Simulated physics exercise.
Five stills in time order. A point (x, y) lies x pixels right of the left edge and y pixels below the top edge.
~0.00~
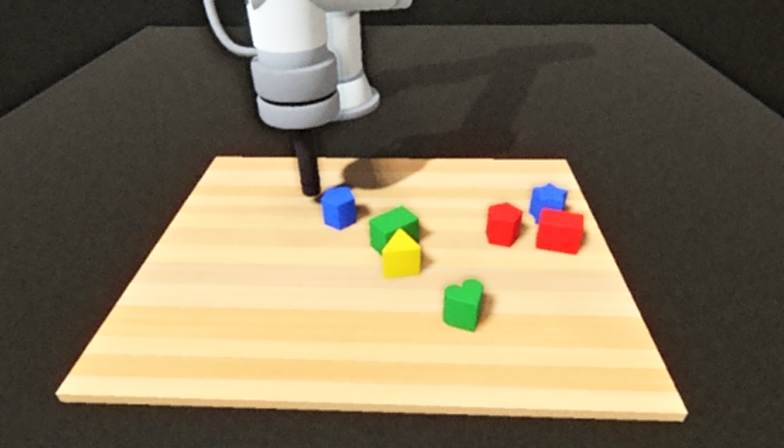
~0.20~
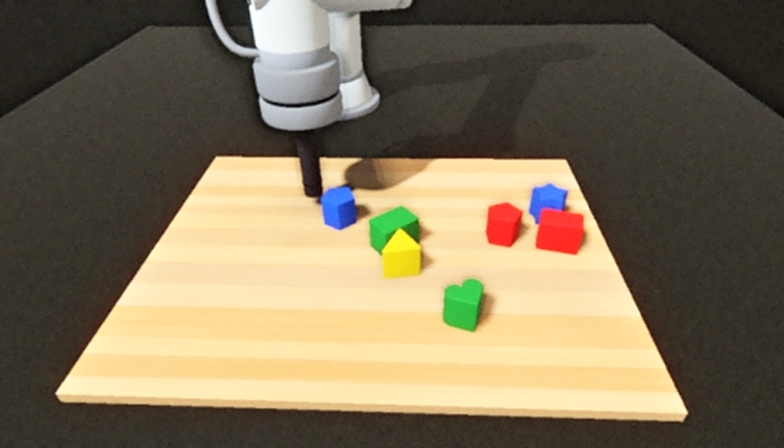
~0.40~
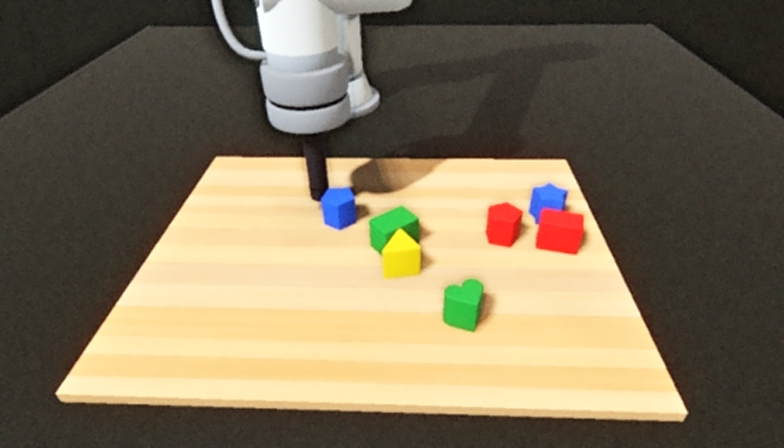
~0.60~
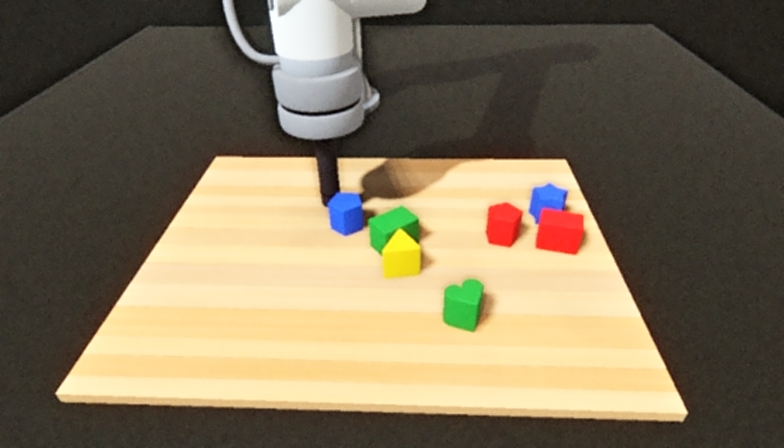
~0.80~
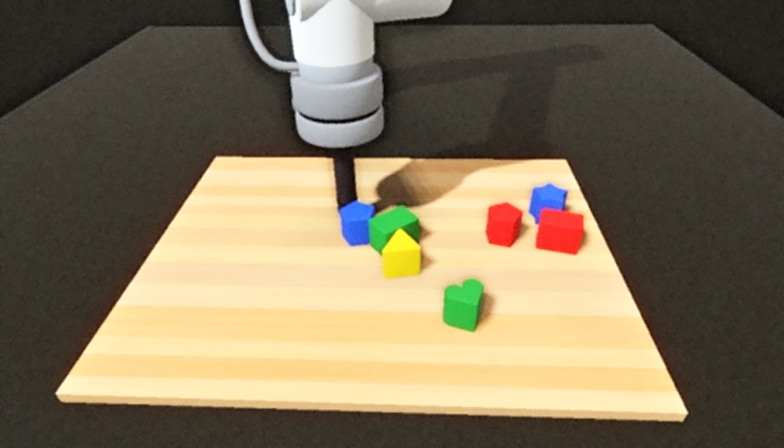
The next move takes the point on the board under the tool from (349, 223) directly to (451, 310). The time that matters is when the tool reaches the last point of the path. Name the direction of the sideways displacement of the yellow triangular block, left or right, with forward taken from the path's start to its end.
It moves off to the left.
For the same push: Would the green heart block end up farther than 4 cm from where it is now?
It seems not.
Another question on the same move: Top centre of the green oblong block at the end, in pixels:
My prediction: (422, 227).
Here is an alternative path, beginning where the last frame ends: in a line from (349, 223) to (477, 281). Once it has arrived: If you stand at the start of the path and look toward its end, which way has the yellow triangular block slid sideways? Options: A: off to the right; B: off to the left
A (off to the right)
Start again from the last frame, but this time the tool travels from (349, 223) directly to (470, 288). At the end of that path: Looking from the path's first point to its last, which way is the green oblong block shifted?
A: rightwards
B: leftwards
I choose B.
What follows on the original path. One third of the way, tool (378, 237); blue five-sided block (370, 238), turned 65° clockwise; green oblong block (404, 225), turned 50° anticlockwise; yellow triangular block (414, 247), turned 50° clockwise.
Two thirds of the way, tool (412, 265); blue five-sided block (371, 246), turned 95° clockwise; green oblong block (422, 227), turned 80° anticlockwise; yellow triangular block (432, 260), turned 25° clockwise.
At the end, tool (452, 298); blue five-sided block (371, 246), turned 95° clockwise; green oblong block (422, 227), turned 80° anticlockwise; yellow triangular block (480, 281); green heart block (483, 303).
